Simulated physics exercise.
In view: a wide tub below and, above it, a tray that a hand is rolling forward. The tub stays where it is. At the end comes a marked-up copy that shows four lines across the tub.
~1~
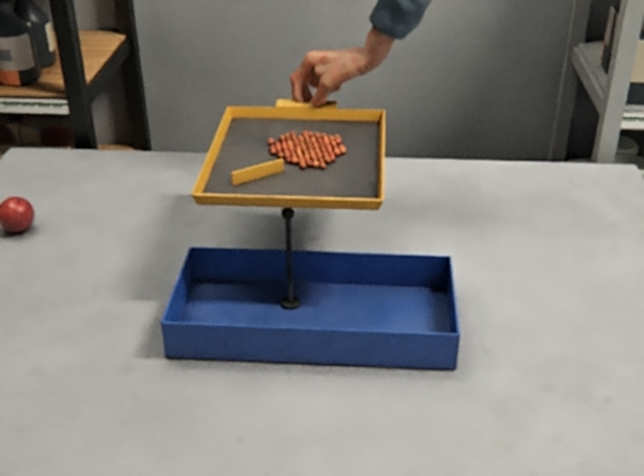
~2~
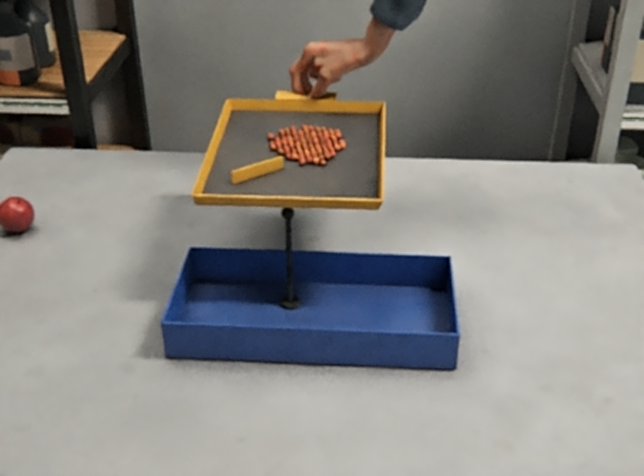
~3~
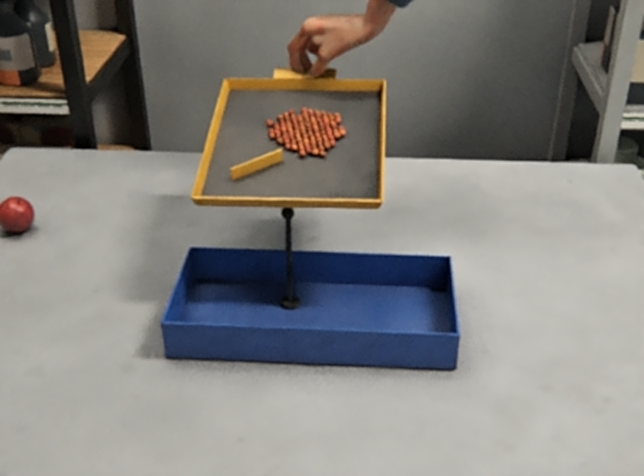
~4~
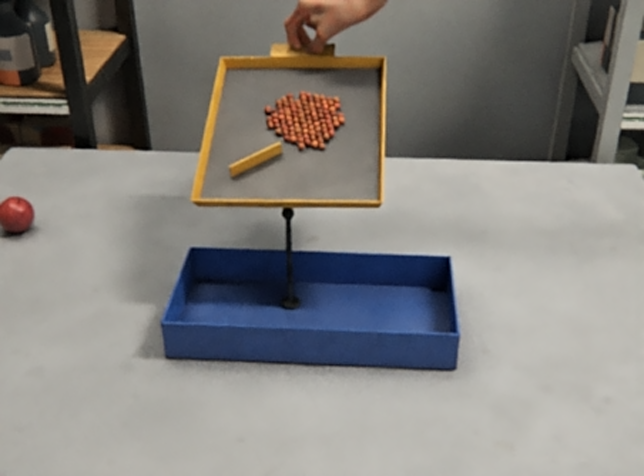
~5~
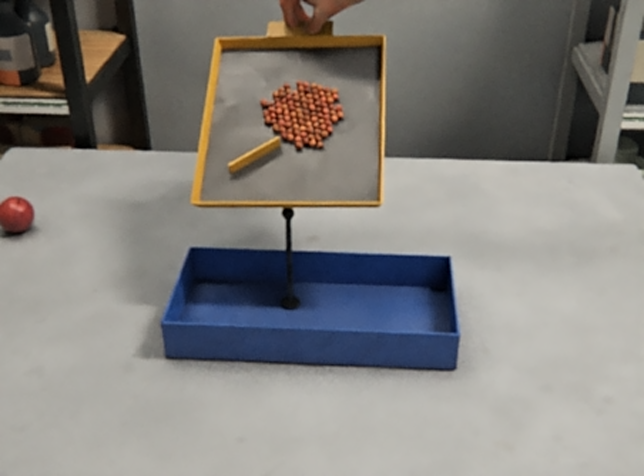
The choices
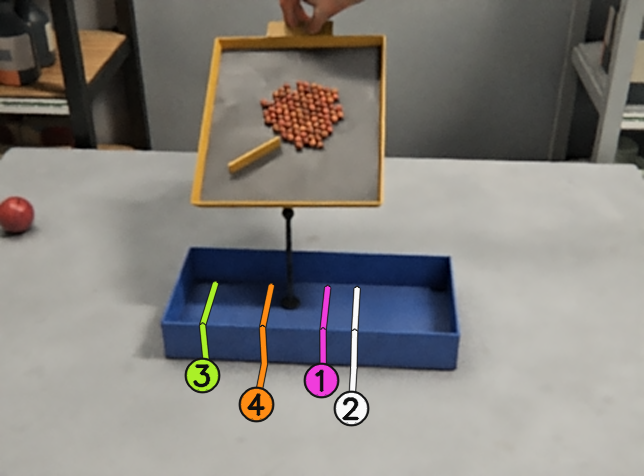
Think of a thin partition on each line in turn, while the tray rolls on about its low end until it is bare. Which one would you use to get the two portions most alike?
Use line 4.
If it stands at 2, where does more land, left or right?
Left.
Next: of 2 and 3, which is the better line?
The answer is 3.
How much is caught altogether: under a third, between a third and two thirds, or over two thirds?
About that: Over two thirds.
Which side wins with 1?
Left.
On the marked copy, line 1 crosses the front rim at (323, 329); line 2 crosses the front rim at (354, 330); line 3 crosses the front rim at (202, 324); line 4 crosses the front rim at (262, 326).
For line 1, of what is caught, most on the left of the divider, a small part on the right.
For line 2, of what is caught, nearly all on the left of the divider, a stray few on the right.
For line 3, of what is caught, about a quarter on the left of the divider, most on the right.
For line 4, of what is caught, about half on the left of the divider, about half on the right.
